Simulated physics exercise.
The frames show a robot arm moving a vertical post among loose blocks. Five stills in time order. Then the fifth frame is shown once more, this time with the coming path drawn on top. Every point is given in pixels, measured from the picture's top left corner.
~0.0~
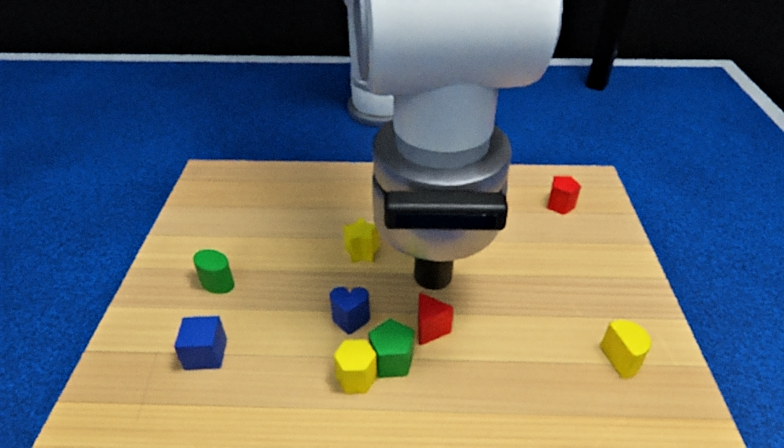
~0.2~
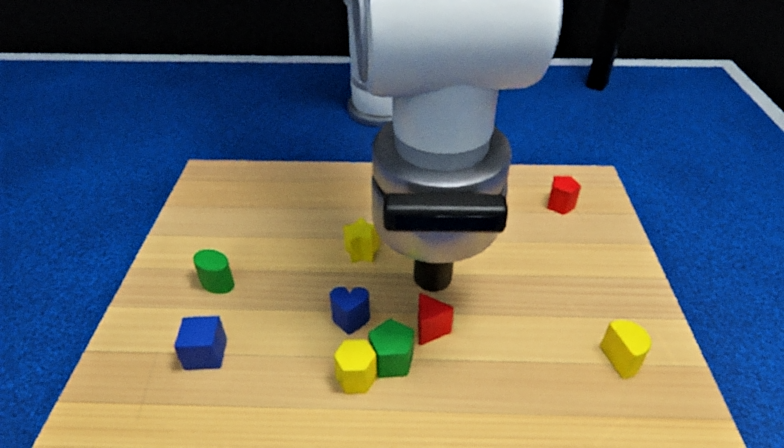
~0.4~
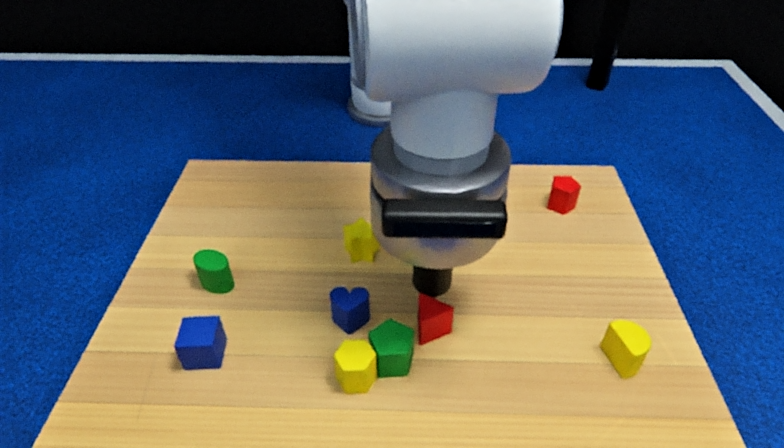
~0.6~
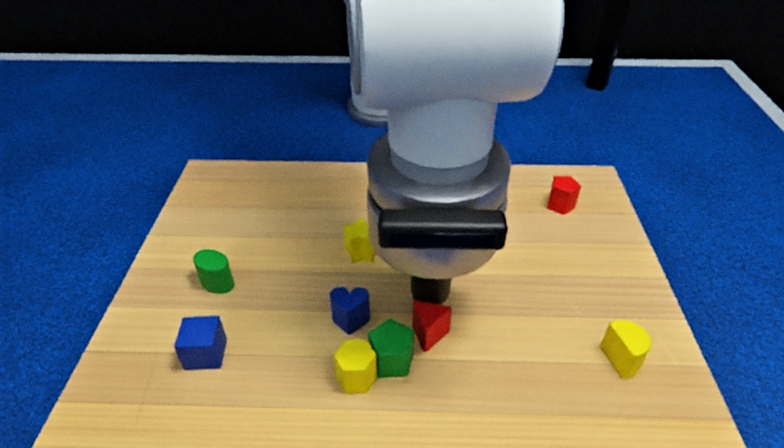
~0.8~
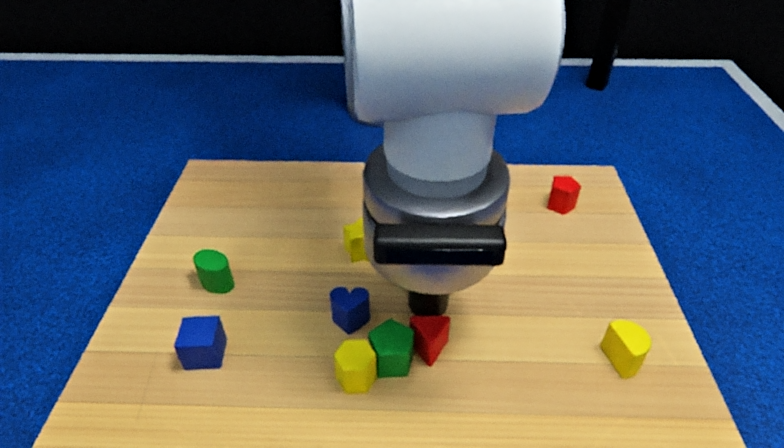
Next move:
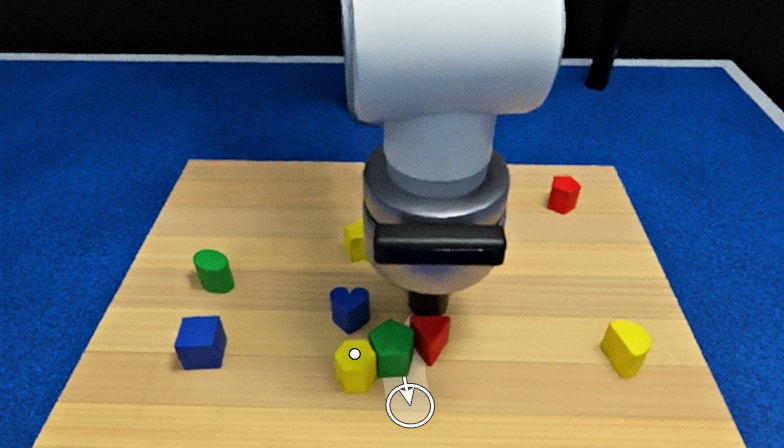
The video shows a robot arm above a wooden board of scattered colored blocks, its dark post moving slowly toward the viewer, meeting the red triangular block and pushing it a short way beside the green five-sided block.
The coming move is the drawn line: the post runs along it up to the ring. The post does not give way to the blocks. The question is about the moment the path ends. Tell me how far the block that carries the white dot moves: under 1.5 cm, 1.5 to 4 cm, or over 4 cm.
It shifts by 1.5 to 4 cm.
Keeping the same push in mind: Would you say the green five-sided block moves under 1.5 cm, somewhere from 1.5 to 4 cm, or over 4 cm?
Once the path ends, it will sit over 4 cm from where it is now.
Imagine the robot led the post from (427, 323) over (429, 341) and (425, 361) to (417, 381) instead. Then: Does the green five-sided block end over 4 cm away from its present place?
Final answer: No.
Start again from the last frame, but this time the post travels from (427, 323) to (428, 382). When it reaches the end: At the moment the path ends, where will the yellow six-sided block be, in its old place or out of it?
That block moves.
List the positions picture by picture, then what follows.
In the first frame, lower end of the post at (433, 277), tops of blocks, blue heart-shaped block at (349, 296), yellow six-sided block at (355, 354), green five-sided block at (392, 337), red triangular piece at (432, 307).
In the second frame, post at (433, 279), blocks as before.
In the third frame, post at (432, 284), blocks as before.
In the fourth frame, post at (430, 293), red triangular piece at (430, 312).
In the fifth frame, post at (428, 305), blue heart-shaped block at (349, 296), yellow six-sided block at (355, 354), green five-sided block at (392, 337), red triangular piece at (431, 325).
The drawn path runs from (427, 323) via (413, 346) and (404, 374), ending at (410, 405); the dot is on the yellow six-sided block.
The first path, step by step. Halfway along, post at (406, 343); yellow six-sided block at (338, 362), turned 30° clockwise; green five-sided block at (379, 365), turned 15° clockwise; red triangular piece at (434, 356), turned 55° anticlockwise.
At the end, post at (411, 388); blue heart-shaped block not moved; yellow six-sided block at (333, 364), turned 40° clockwise; green five-sided block at (366, 390), turned 45° clockwise; red triangular piece at (447, 375), turned 100° anticlockwise.
